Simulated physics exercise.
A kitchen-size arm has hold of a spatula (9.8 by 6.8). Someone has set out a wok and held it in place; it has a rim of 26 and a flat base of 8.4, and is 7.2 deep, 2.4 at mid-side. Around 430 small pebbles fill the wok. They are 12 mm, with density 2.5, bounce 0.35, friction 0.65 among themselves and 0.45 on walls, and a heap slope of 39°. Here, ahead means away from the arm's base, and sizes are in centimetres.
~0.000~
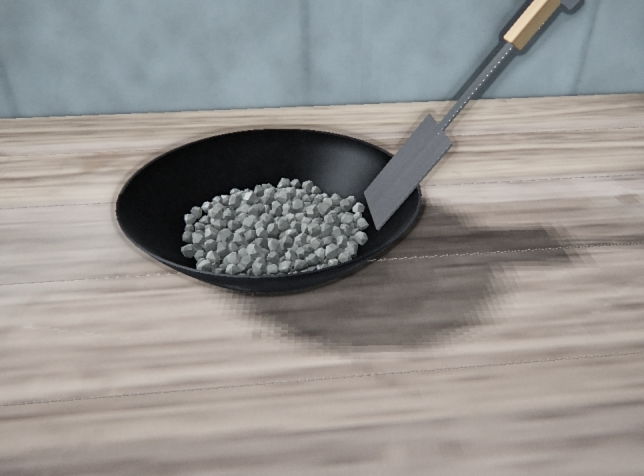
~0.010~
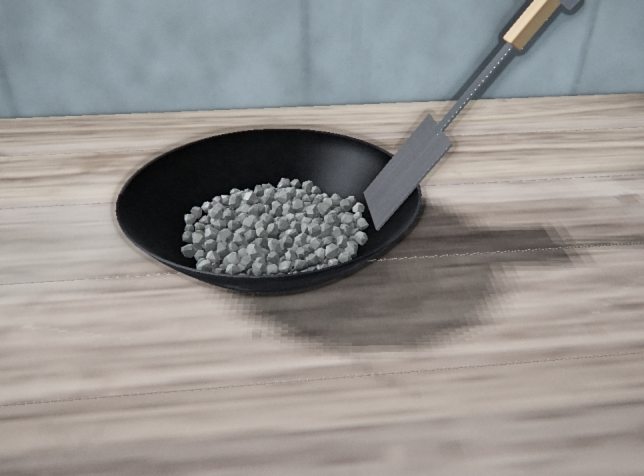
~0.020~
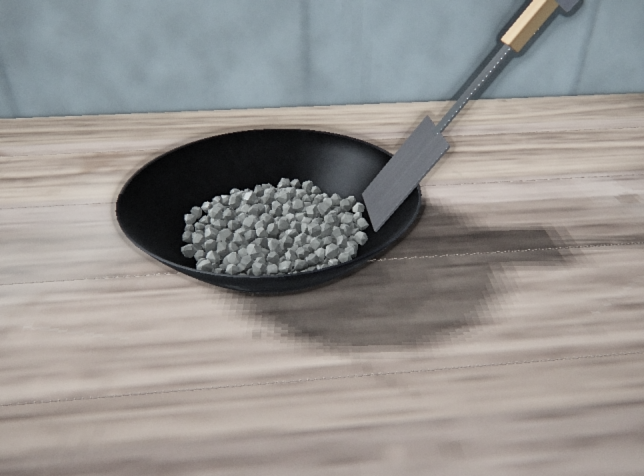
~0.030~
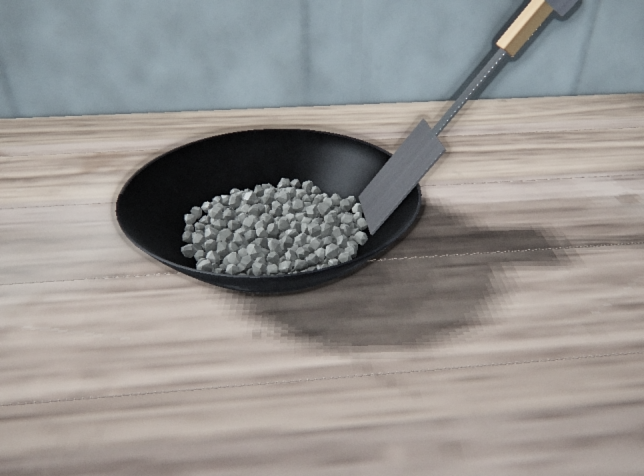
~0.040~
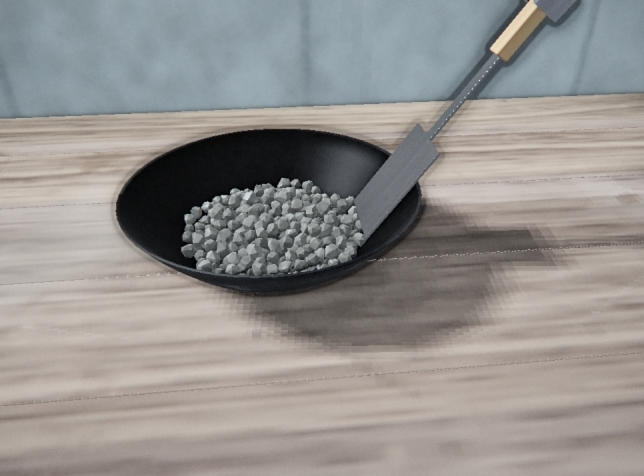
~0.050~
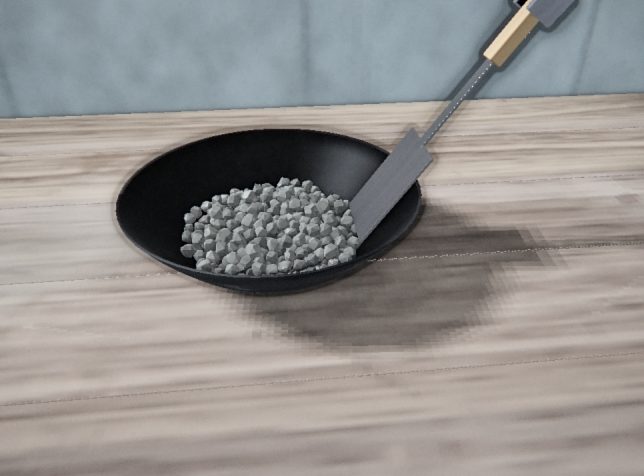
A spatula with a tan section on its handle rests still at first, its flat grey blade angled into the right side of a black wok of small grey pebbles on a wooden surface. It then slides slightly down and to the left, its tip meeting the pebbles' right edge, while the heap barely changes.
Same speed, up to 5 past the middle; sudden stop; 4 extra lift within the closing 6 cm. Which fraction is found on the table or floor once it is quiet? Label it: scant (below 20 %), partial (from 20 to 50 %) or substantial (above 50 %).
Scant (below 20 %).
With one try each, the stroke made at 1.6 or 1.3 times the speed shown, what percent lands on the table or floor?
Some 10 and 10 per cent.
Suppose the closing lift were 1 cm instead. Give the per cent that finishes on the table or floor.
Some 5 per cent.
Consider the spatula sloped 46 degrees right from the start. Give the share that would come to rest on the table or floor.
That gives about 0 in a hundred.
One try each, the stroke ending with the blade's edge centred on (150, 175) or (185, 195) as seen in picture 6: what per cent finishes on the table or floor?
The two tries give near 40 and near 15 in a hundred.
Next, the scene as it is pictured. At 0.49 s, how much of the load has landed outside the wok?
Around 0 percent.
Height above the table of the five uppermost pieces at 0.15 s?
Somewhere near 7 cm, I'd say.
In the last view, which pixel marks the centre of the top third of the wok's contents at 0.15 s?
Roughly at (206, 219).
After 0.15 s, sloping 54°, highest piece 8 above the table; 427 in the wok.
After 0.24 s, sloping 54°, highest piece 8 above the table; 425 in the wok, 2 on the blade or in flight.
After 0.49 s, sloping 54°, highest piece 9 above the table; 420 in the wok, 7 on the table or floor.
After 1.54 s, sloping 54°, highest piece 9 above the table; 420 in the wok, 7 on the table or floor.
In the end, 420 in the wok, 7 on the table or floor. That is 2 % on the table or floor.
